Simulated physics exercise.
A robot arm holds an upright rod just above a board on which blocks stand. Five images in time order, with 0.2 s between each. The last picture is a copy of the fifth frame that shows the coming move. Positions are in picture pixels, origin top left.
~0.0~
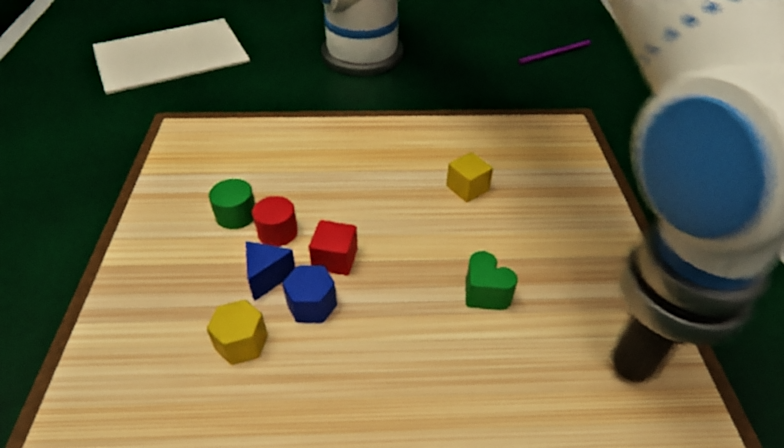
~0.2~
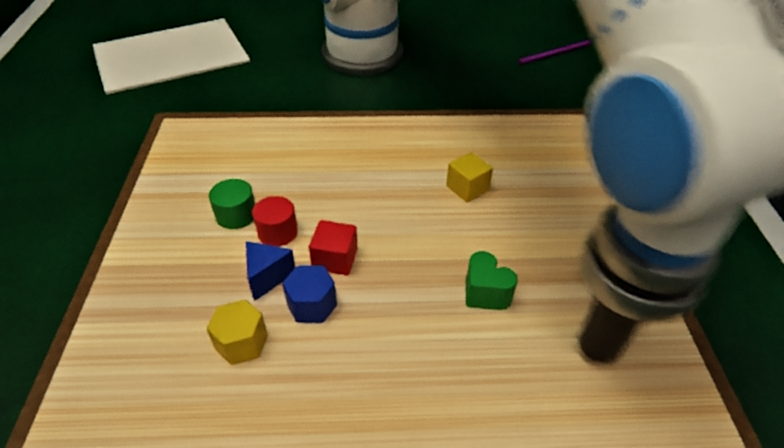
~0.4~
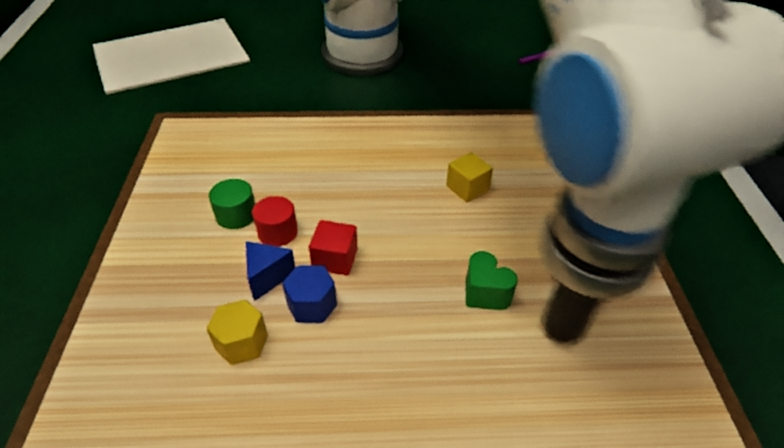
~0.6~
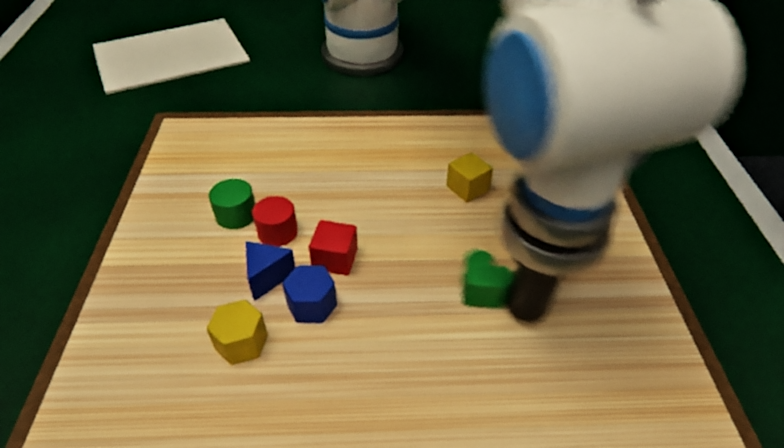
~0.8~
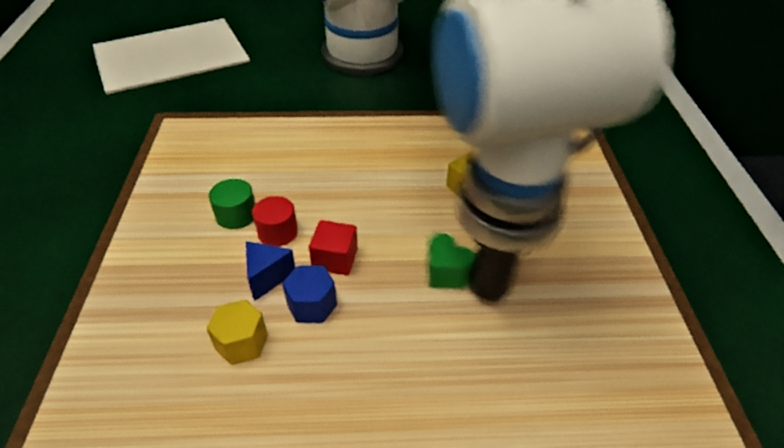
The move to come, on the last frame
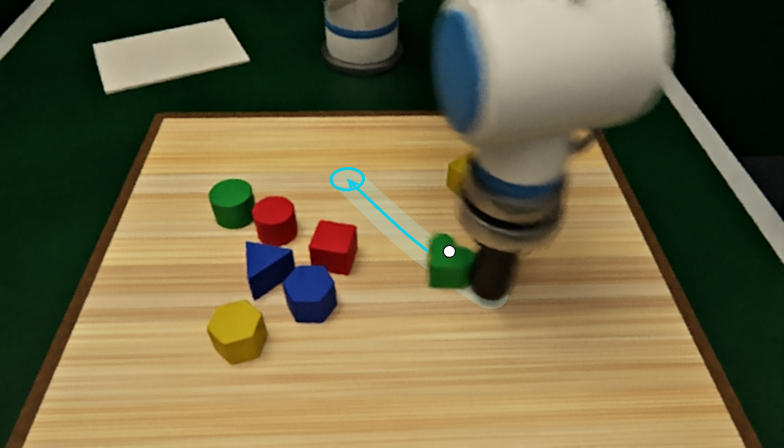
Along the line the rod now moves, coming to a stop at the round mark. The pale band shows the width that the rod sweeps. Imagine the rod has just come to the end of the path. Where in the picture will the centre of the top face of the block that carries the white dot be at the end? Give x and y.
I think it will end close to (355, 209).
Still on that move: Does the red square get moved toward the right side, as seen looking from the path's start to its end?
Short answer: No.
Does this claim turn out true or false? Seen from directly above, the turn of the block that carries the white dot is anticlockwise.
Answer: True.
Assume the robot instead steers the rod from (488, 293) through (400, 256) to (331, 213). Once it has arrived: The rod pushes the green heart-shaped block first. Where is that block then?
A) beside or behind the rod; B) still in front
B
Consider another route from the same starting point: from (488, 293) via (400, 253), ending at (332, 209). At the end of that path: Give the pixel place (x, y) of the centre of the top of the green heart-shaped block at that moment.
Near (289, 186).
The drawn path runs from (488, 293) over (431, 253) and (385, 214) to (347, 179); the dot is on the green heart-shaped block.
The first path, step by step. One third of the way, rod (431, 246); green heart-shaped block (388, 228), turned 45° anticlockwise.
Two thirds of the way, rod (384, 207); red square (320, 239), turned 20° anticlockwise; green heart-shaped block (356, 209), turned 115° anticlockwise.
At the end, rod (347, 172); red square (320, 239), turned 20° anticlockwise; green heart-shaped block (355, 209), turned 120° anticlockwise.
